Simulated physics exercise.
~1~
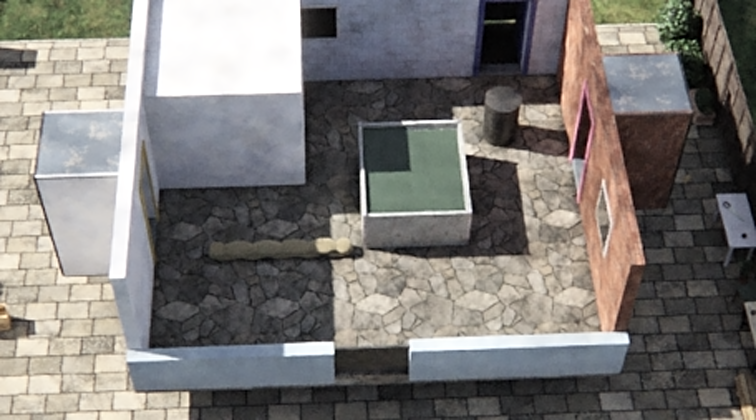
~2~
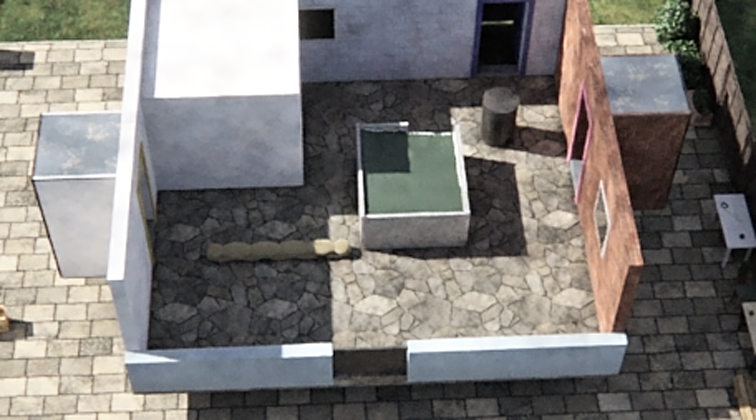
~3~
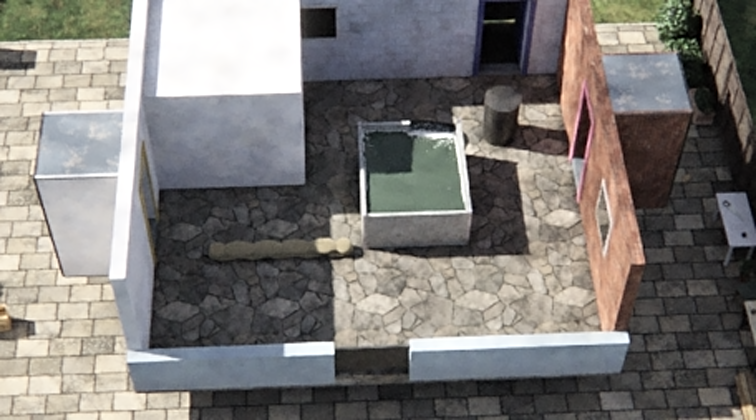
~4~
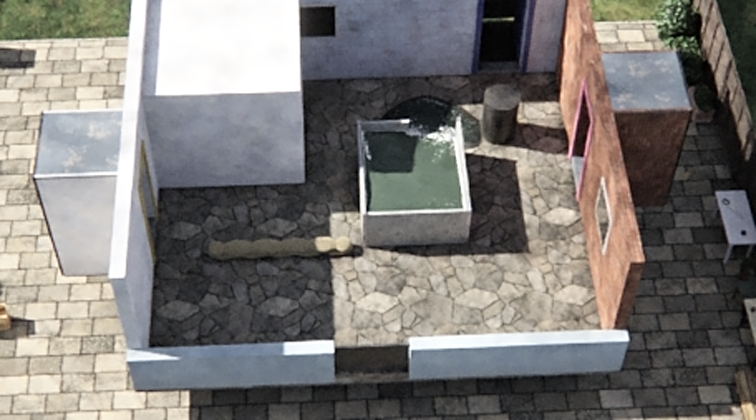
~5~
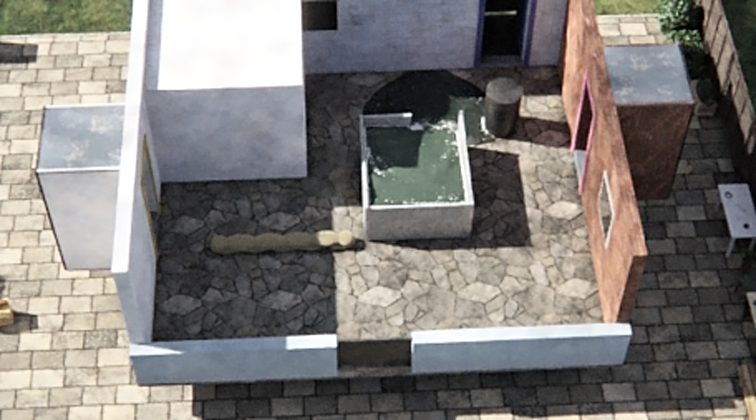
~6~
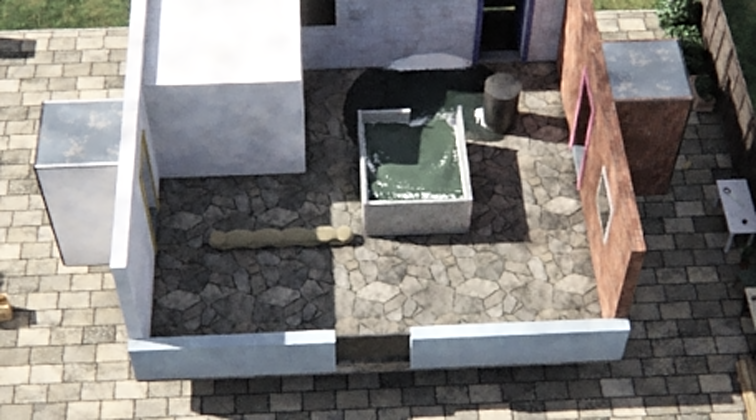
In a walled stone yard, green water pours from a tank's far side and spreads.
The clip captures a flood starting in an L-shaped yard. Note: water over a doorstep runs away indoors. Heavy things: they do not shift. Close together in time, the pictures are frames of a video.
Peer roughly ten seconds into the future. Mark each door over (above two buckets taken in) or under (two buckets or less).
Blue door: Over. Pink door: Under. Yellow door: Under.
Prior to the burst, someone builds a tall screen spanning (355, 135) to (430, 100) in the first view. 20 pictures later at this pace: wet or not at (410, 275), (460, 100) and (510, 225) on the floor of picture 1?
Lab note - spot 1 parched, spot 2 inundated, spot 3 inundated.
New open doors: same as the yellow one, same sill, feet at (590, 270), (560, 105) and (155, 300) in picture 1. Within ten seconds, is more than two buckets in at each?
Result per door, in the listed order - below the line, above the line, below the line.
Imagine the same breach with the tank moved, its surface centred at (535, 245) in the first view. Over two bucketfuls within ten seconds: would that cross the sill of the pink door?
Then the pink door exceeds the limit.
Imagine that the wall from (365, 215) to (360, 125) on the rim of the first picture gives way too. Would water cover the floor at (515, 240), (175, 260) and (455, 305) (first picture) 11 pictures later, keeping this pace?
Going through them, the first would be still bare, the next submerged and the last still bare.
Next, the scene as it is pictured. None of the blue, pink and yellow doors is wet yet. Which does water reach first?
The blue-painted one.
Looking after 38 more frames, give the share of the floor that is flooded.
Around 70 percent of it.
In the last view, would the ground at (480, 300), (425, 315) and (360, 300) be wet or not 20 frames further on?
First spot spared, second spot spared, third spot spared.
A moment on, water covers 15 % of the floor; the blue door over two buckets in, the pink door not reached, the yellow door not reached.
Next, water covers 20 % of the floor; the blue door far over two buckets in, the pink door not reached, the yellow door not reached.
Then, water covers 45 % of the floor; the blue door far over two buckets in, the pink door wet at the sill, nothing in, the yellow door not reached.
Later, water covers 70 % of the floor; the blue door far over two buckets in, the pink door wet at the sill, nothing in, the yellow door wet at the sill, nothing in.
In the end, water covers 95 % of the floor; the blue door far over two buckets in, the pink door wet at the sill, nothing in, the yellow door under two buckets in.
